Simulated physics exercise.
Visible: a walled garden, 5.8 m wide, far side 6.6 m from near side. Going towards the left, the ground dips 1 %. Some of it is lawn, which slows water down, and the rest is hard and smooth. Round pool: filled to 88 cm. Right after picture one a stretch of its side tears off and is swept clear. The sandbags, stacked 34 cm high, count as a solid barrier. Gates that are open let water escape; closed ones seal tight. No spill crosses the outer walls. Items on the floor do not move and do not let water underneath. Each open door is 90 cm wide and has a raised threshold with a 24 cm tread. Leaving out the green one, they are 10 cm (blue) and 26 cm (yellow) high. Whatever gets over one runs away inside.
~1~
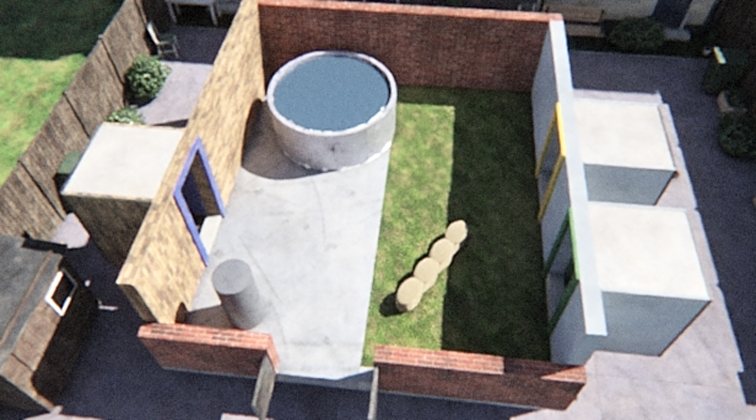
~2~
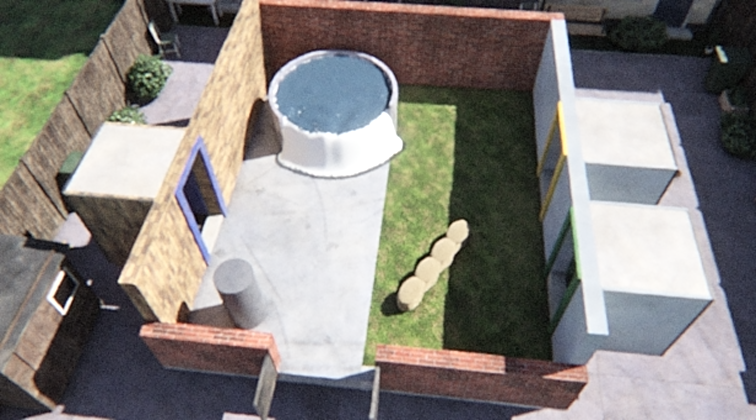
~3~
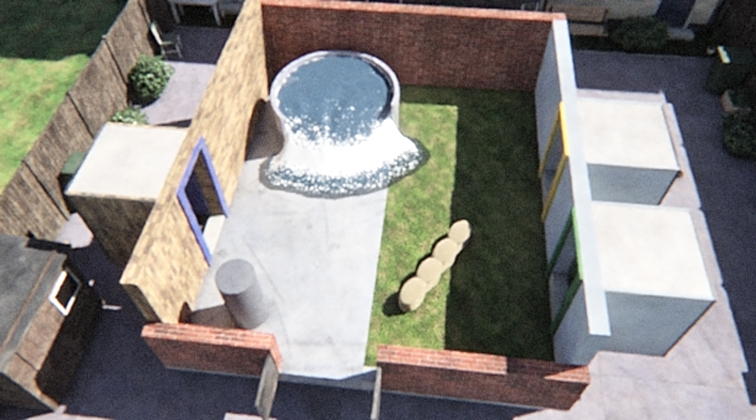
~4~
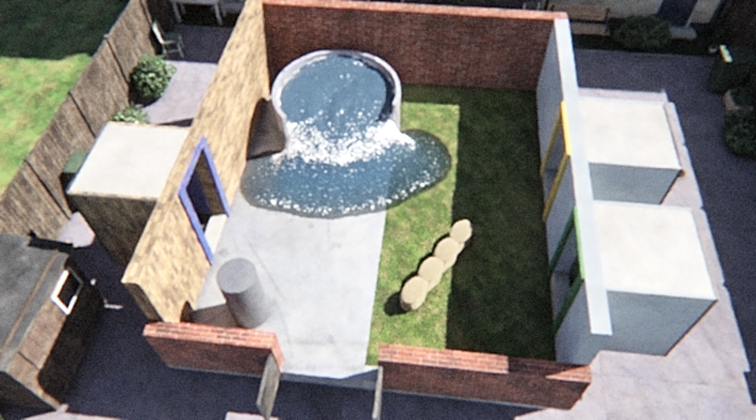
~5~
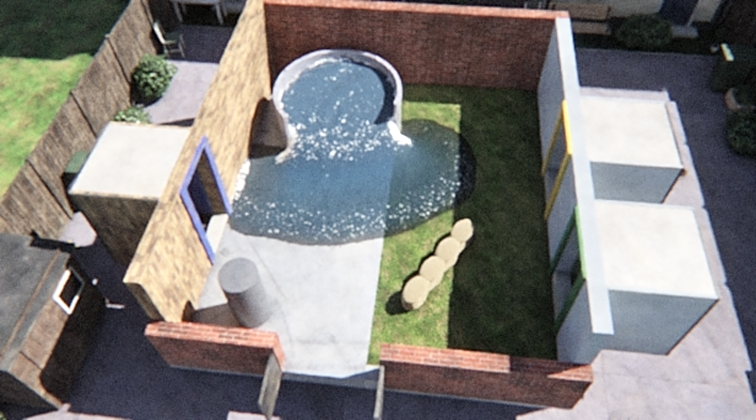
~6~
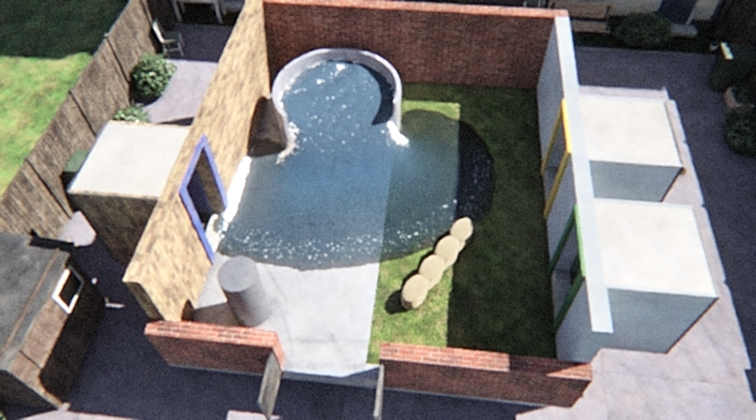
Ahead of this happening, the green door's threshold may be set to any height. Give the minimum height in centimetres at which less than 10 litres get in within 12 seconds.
6 cm.
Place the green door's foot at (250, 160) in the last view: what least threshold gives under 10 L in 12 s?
It needs about 11.0 cm.
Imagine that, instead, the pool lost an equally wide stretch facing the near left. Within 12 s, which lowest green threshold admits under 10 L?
Roughly 13.0 cm.
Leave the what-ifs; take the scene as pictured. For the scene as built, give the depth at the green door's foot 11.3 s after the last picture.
Lab note: Depth approx. 4.0 cm.
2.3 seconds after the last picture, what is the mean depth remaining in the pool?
Roughly 15 cm on average.
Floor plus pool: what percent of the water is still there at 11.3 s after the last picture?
I'd put it at about 62 per cent.
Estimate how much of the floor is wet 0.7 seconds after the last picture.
The wet part is about 65 per cent.
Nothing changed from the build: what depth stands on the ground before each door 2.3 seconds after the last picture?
Before blue it's 12 cm, before green 7 cm, before yellow 12 cm.
Then, 0.7 s after the last picture water covers 65 % of the floor, deepest (54 cm) near (184, 345); it has not reached the green door.
Then, 2.3 s after the last picture water covers 80 % of the floor, deepest (32 cm) near (184, 345); 7 cm at the green door, 0 litres in over its 25 cm threshold.
Then, 11.3 s after the last picture water covers 95 % of the floor, deepest (12 cm) near (537, 109); 4 cm at the green door, 0 litres in over its 25 cm threshold.
At the green door as built, the water peaked near 10 cm, 5.9 s after the last picture.
With a threshold of 5.5 cm, 15 litres would have come in within the 12 s; with 7.5 cm, 3 litres. So under 10 litres takes about 6 cm.
